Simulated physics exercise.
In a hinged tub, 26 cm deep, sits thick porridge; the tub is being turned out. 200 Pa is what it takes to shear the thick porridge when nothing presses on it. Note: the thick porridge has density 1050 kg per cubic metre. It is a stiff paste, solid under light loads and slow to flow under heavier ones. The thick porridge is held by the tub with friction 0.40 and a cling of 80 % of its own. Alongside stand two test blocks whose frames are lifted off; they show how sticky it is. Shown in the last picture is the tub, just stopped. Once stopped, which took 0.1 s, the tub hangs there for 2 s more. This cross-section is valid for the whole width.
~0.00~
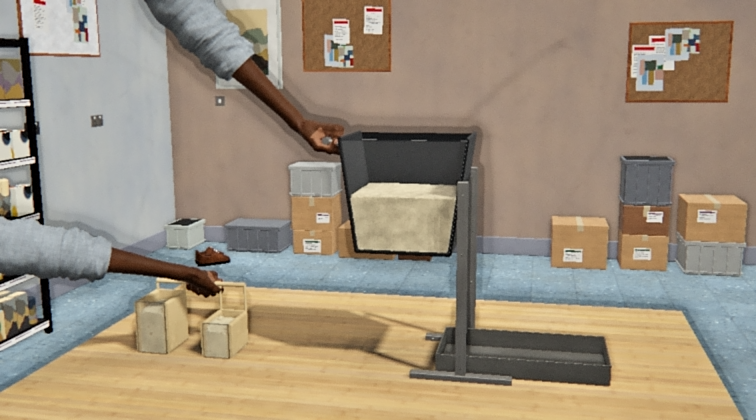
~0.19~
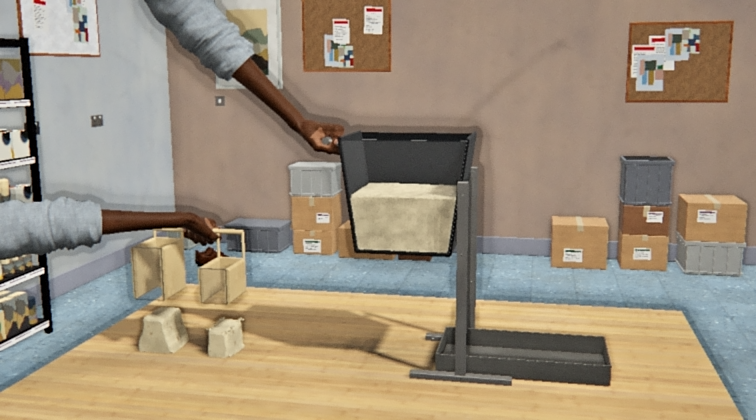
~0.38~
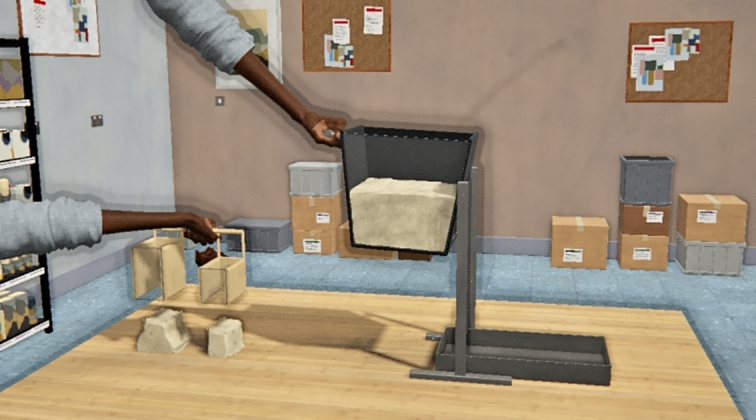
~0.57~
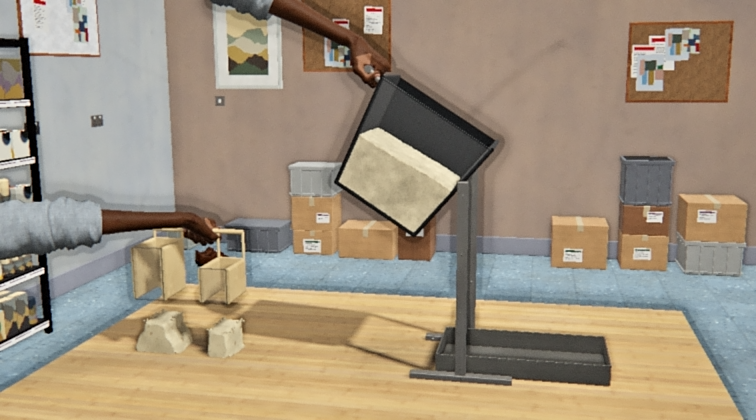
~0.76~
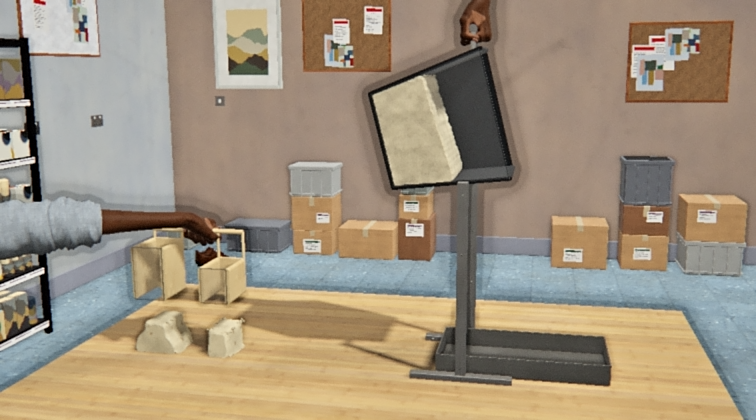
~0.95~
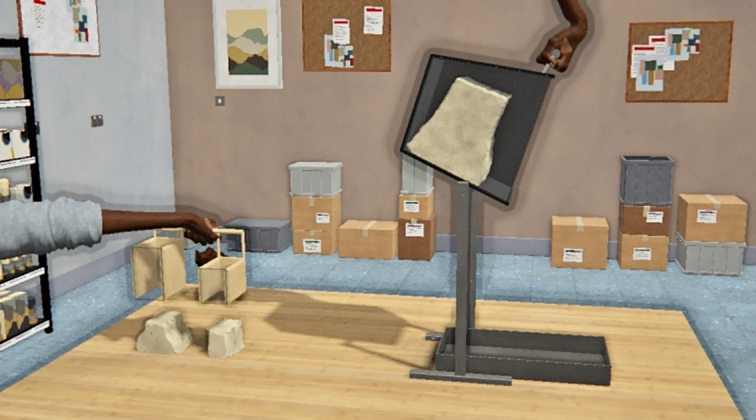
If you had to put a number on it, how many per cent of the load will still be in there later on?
My estimate is close to 0 per cent.
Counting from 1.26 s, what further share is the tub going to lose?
Load share from then on: Near 25 %.
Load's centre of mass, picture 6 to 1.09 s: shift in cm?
13 cm.
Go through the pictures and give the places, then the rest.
The first frame shows handle-side rim at (342, 139), tilt 0 degrees; top of the thick porridge at (452, 198); blocks stand 11 cm, 7.3 cm (left to right).
The second frame shows handle-side rim at (342, 139), tilt 0 degrees; top of the thick porridge at (452, 198); blocks stand 9.4 cm, 7.2 cm (left to right).
The third frame shows handle-side rim at (344, 133), tilt 3 degrees; top of the thick porridge at (356, 191); blocks stand 8.6 cm, 7.1 cm (left to right).
The fourth frame shows handle-side rim at (385, 78), tilt 33 degrees; top of the thick porridge at (364, 136); blocks stand 8.4 cm, 7.0 cm (left to right).
The fifth frame shows handle-side rim at (481, 50), tilt 76 degrees; top of the thick porridge at (418, 79); blocks stand 8.4 cm, 7.0 cm (left to right).
The sixth frame shows handle-side rim at (552, 79), tilt 108 degrees; top of the thick porridge at (456, 79); blocks stand 8.4 cm, 7.0 cm (left to right).
After 1.09 s, the tub is at 108 degrees and holds 67 %.
After 1.26 s, the tub is at 108 degrees and holds 23 %.
After 1.43 s, the tub is at 108 degrees and holds 0 %.
After 1.60 s, the tub is at 108 degrees and holds 0 %.
After 2.95 s, at the end, the tub is at 108 degrees and holds 0 %.
